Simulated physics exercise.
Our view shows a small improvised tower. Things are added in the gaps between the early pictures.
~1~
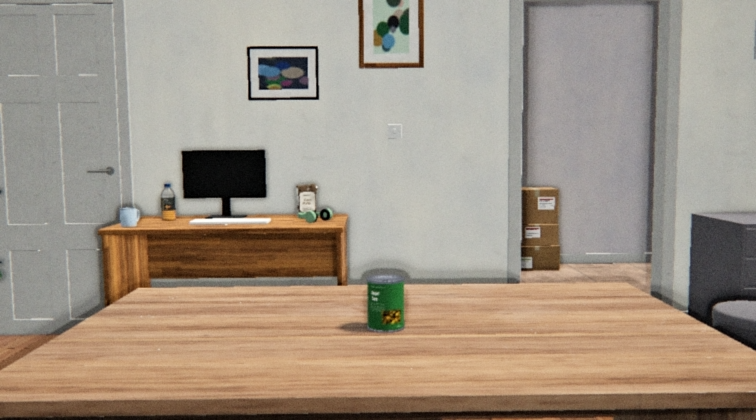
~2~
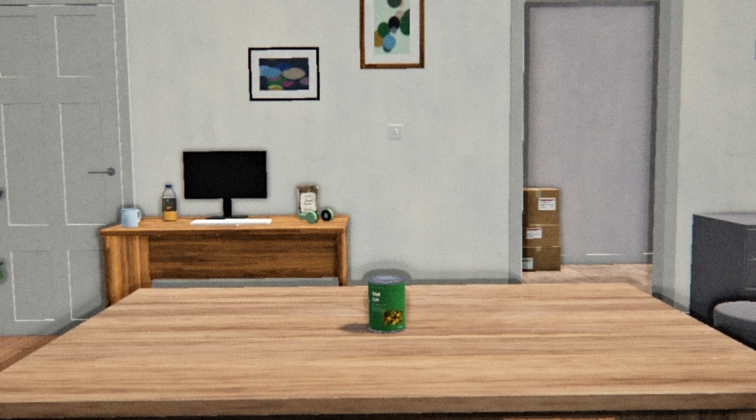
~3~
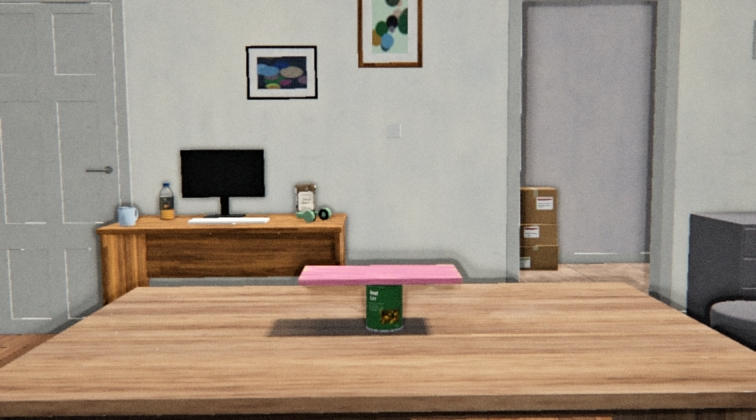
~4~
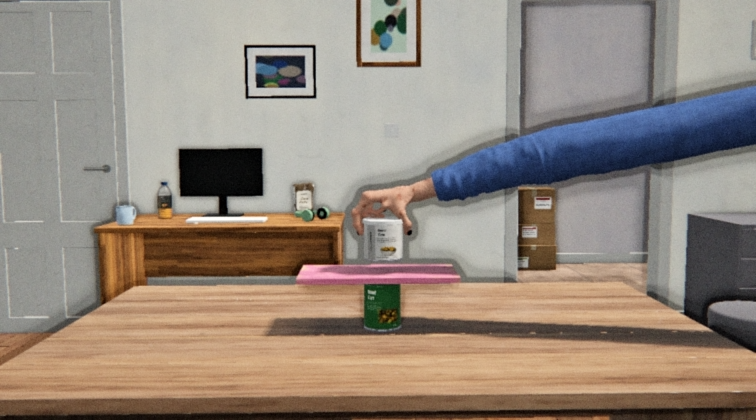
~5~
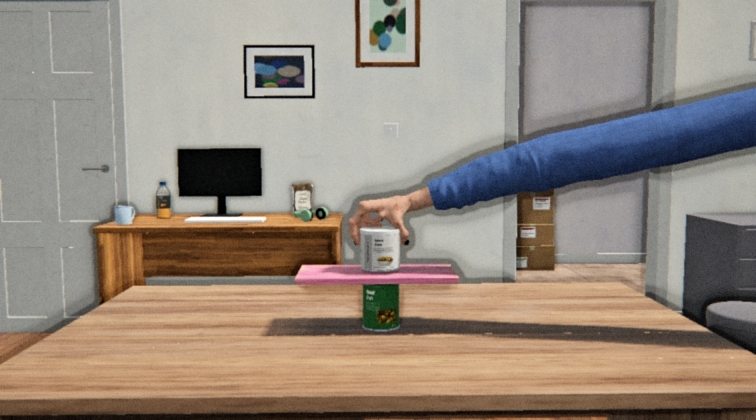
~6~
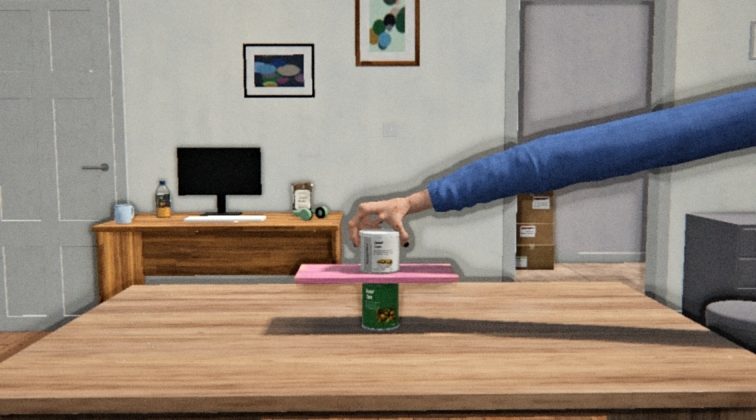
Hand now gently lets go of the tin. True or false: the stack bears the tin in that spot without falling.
True.
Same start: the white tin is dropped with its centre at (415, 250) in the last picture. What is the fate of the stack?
Well, it survives then.
Then, 0.20 s past the last view, nothing moves.
Then, 0.50 s past the last view, white tin resting near (380, 251).
Finally, all 3 still in place. Final places as the last picture's camera would see them, white tin near (380, 251). The stack holds.
